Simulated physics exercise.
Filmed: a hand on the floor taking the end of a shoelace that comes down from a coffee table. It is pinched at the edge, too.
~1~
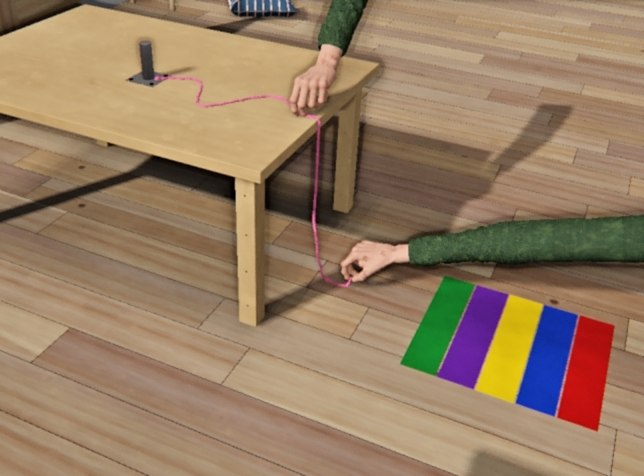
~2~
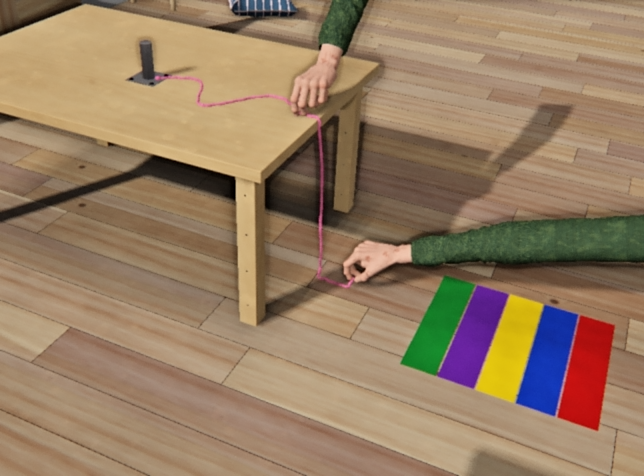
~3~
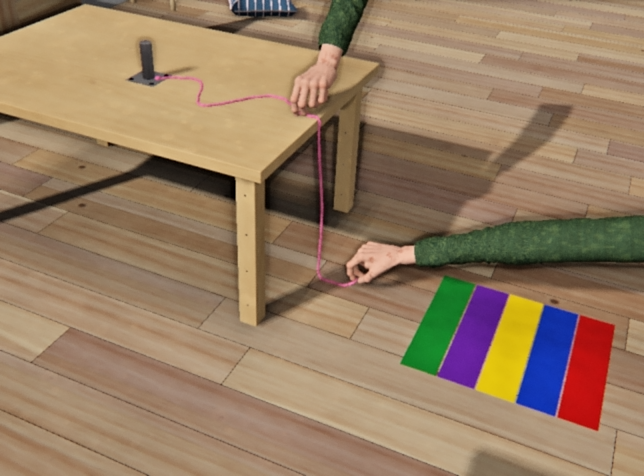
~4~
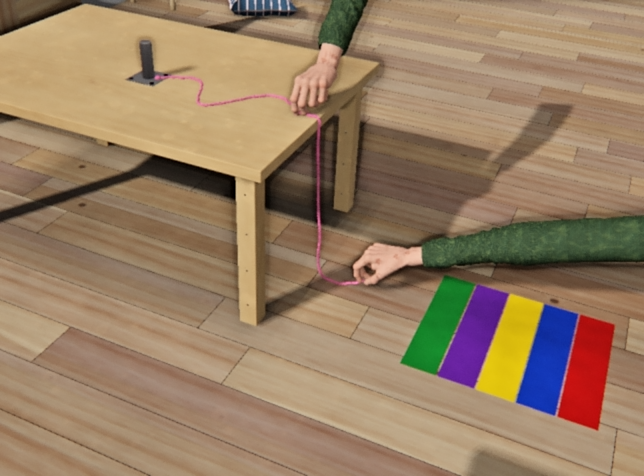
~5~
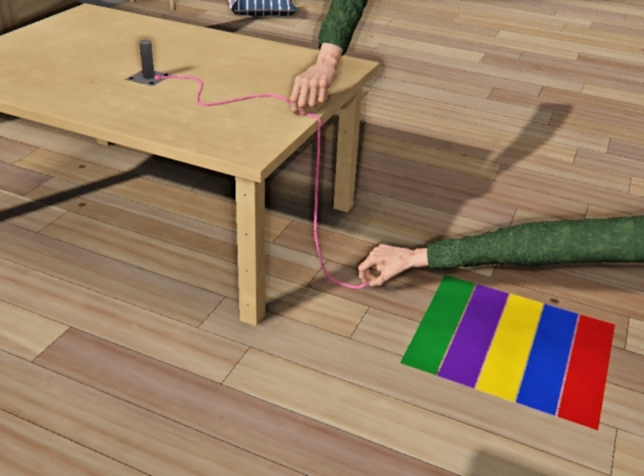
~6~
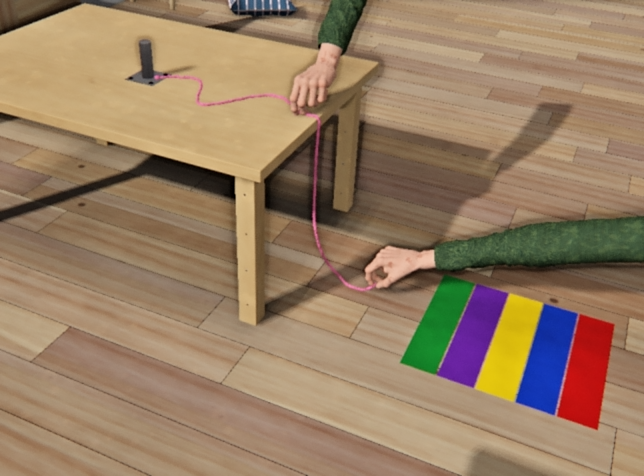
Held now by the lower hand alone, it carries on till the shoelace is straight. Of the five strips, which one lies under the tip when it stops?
The blue strip.
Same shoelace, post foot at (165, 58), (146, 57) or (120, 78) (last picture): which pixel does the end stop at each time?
Approximate pixels in order: (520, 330), (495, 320), (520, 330).
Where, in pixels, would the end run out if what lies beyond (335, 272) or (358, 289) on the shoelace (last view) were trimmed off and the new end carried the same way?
About (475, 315), then (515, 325).
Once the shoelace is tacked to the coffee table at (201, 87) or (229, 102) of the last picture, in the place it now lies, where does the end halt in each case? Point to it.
The spots come out as (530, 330) and (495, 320), in that order.
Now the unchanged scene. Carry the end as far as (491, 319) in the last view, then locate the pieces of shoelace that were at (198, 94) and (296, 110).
The first lands at (225, 97), while the second lands at (326, 162).
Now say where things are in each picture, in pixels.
End (351, 278); green (426, 352); purple (463, 364); yellow (501, 376); blue (540, 390); red (581, 403), in the first frame.
End (353, 278); shoelace through (191, 79) (206, 106) (278, 98) (320, 132) (322, 201) (320, 262), in the second frame.
End (357, 279), in the third frame.
End (364, 281); shoelace through (191, 78) (206, 105) (278, 97) (319, 132) (318, 200) (318, 261), in the fourth frame.
End (369, 282), in the fifth frame.
End (375, 284); shoelace through (191, 78) (205, 105) (278, 97) (318, 131) (314, 199) (327, 262), in the sixth frame.
Soon after, end near (491, 319); over purple.
Then, end near (526, 330); over yellow.
At full stretch, end near (549, 337); over blue. The blue one.
